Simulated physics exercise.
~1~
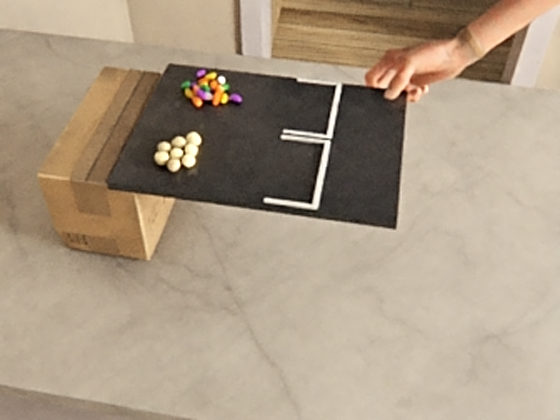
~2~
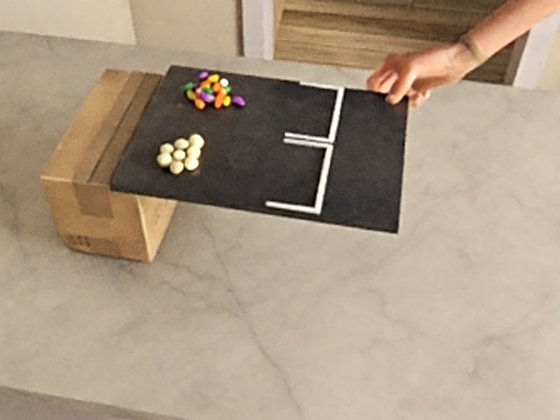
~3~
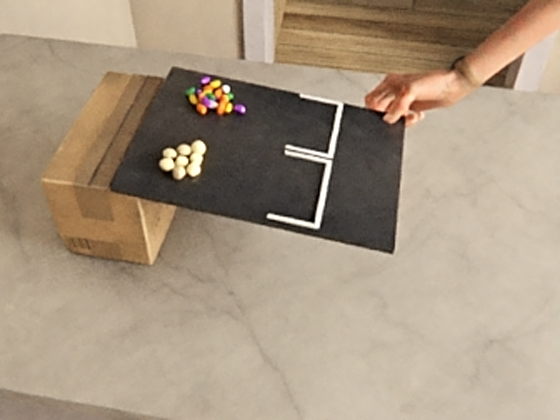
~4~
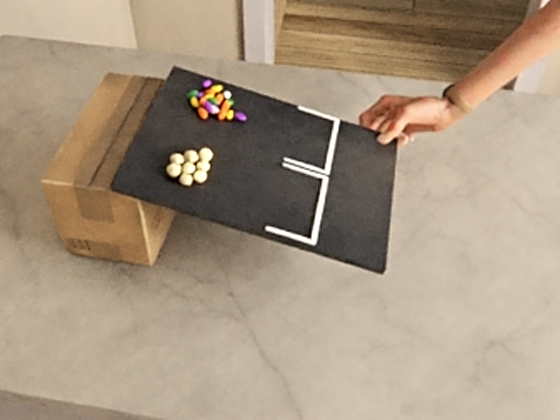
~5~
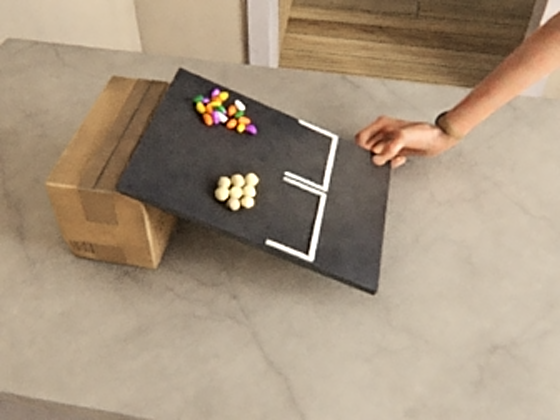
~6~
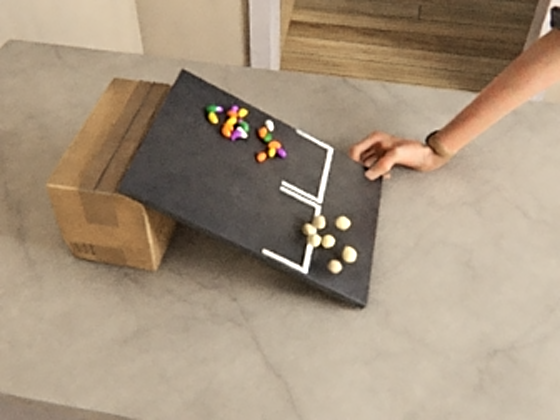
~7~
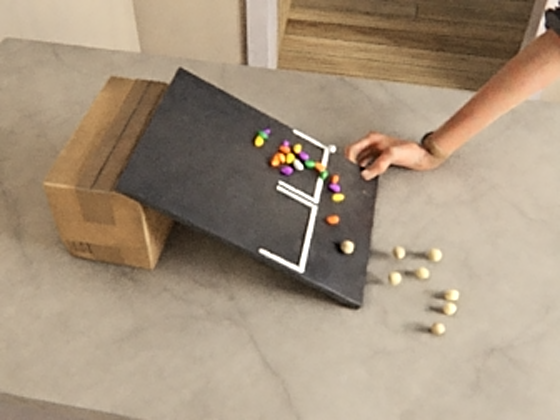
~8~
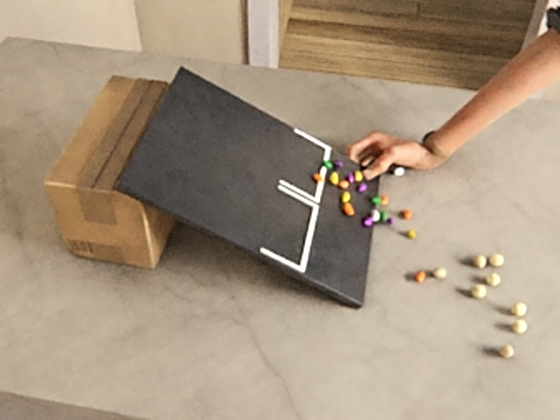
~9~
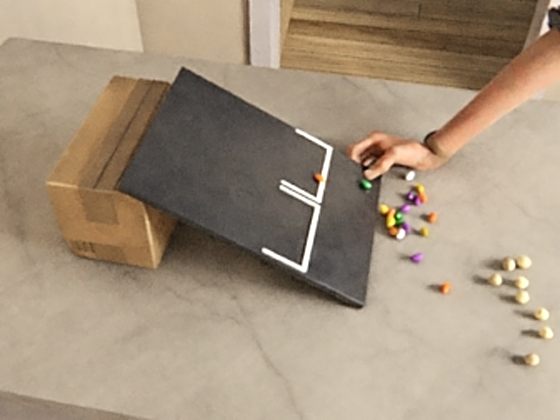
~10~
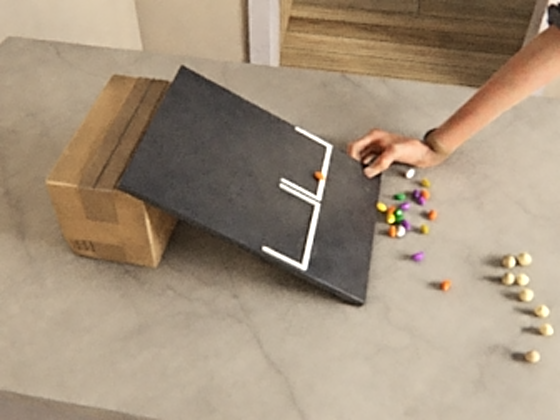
A black board rests with its left end on a cardboard box on a grey marbled counter, seen from above, while a hand holds its right end. Cream balls sit near the front and a heap of colourful, bean-shaped pieces behind them, with white strips further right. The hand lowers the free end, and the board tilts steadily. The cream balls move first, pass their strip and scatter onto the counter. The colourful pieces slide after them, past their own strip. Finally the board rests steeply, both groups lie on the counter, and one orange piece remains by the back strip.
